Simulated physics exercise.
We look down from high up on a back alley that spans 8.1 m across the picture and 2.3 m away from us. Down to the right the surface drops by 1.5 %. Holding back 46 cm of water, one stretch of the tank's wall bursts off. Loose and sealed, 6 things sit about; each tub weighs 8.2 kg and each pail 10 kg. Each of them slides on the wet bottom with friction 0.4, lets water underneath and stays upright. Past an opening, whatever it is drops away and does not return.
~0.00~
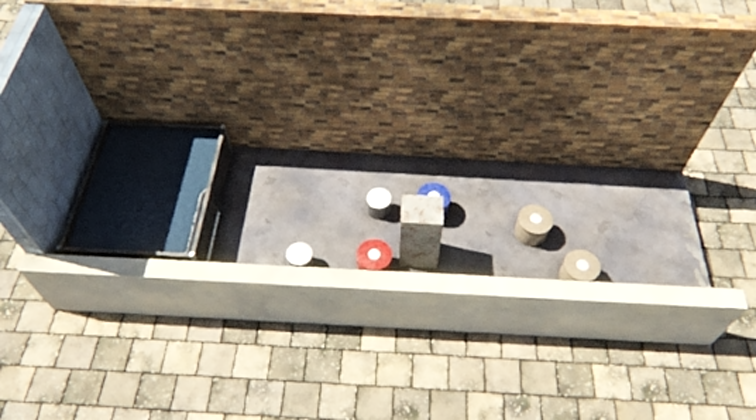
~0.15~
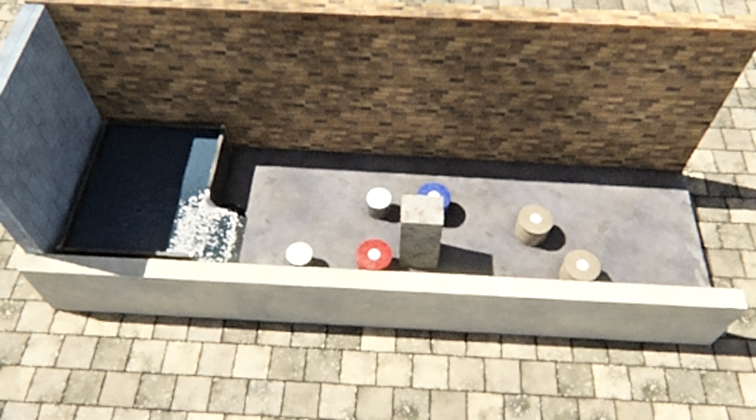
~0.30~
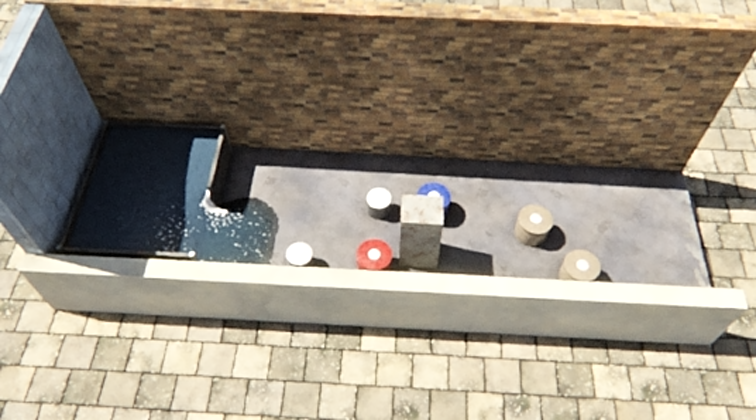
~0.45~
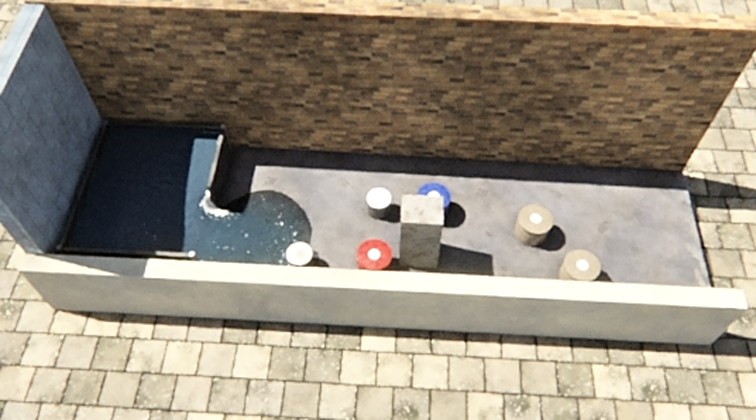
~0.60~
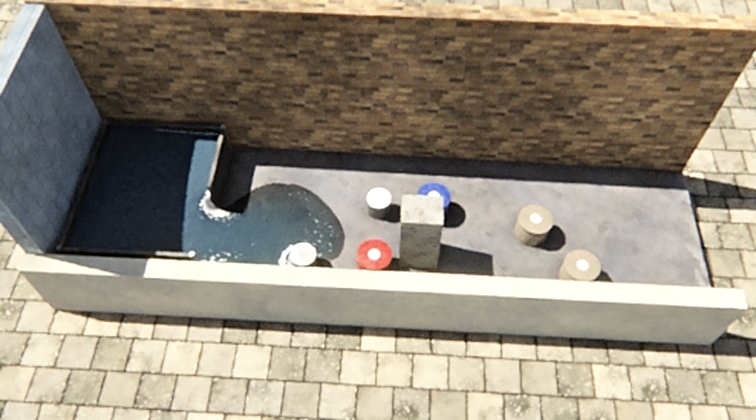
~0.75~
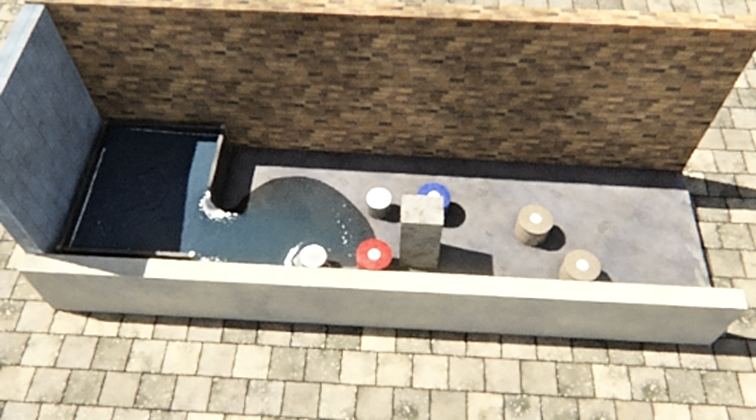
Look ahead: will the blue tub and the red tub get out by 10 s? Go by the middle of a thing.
Result: The blue tub departs; the red tub departs.
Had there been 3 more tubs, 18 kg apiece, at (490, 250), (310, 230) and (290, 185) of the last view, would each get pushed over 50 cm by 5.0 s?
Sequence of outcomes: Does not cross it, crosses it, does not cross it.
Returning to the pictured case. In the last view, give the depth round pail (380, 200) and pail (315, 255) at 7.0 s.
4 and 6 cm.
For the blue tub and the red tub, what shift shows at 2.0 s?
About 60 cm and 30 cm, respectively.
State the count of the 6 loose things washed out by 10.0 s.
I count 4 by that time.
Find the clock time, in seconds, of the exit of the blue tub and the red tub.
The first at around 4.0 s, the second at around 4.5 s.
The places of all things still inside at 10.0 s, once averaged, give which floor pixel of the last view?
Mean position: Approximately (632, 211).
After 2.0 s the blue tub is near (456, 169), 0.6 m from its start, aground; the red tub is near (391, 262), 0.3 m from its start, afloat; 0 of 6 are out; 2 afloat.
After 4.5 s the blue tub has gone out; the red tub is near (703, 255), 4.2 m from its start, aground; 3 of 6 are out; 0 afloat.
After 7.0 s the blue tub has gone out; the red tub has gone out; 4 of 6 are out; 0 afloat.
After 10.0 s the blue tub has gone out; the red tub has gone out; 4 of 6 are out; 0 afloat.
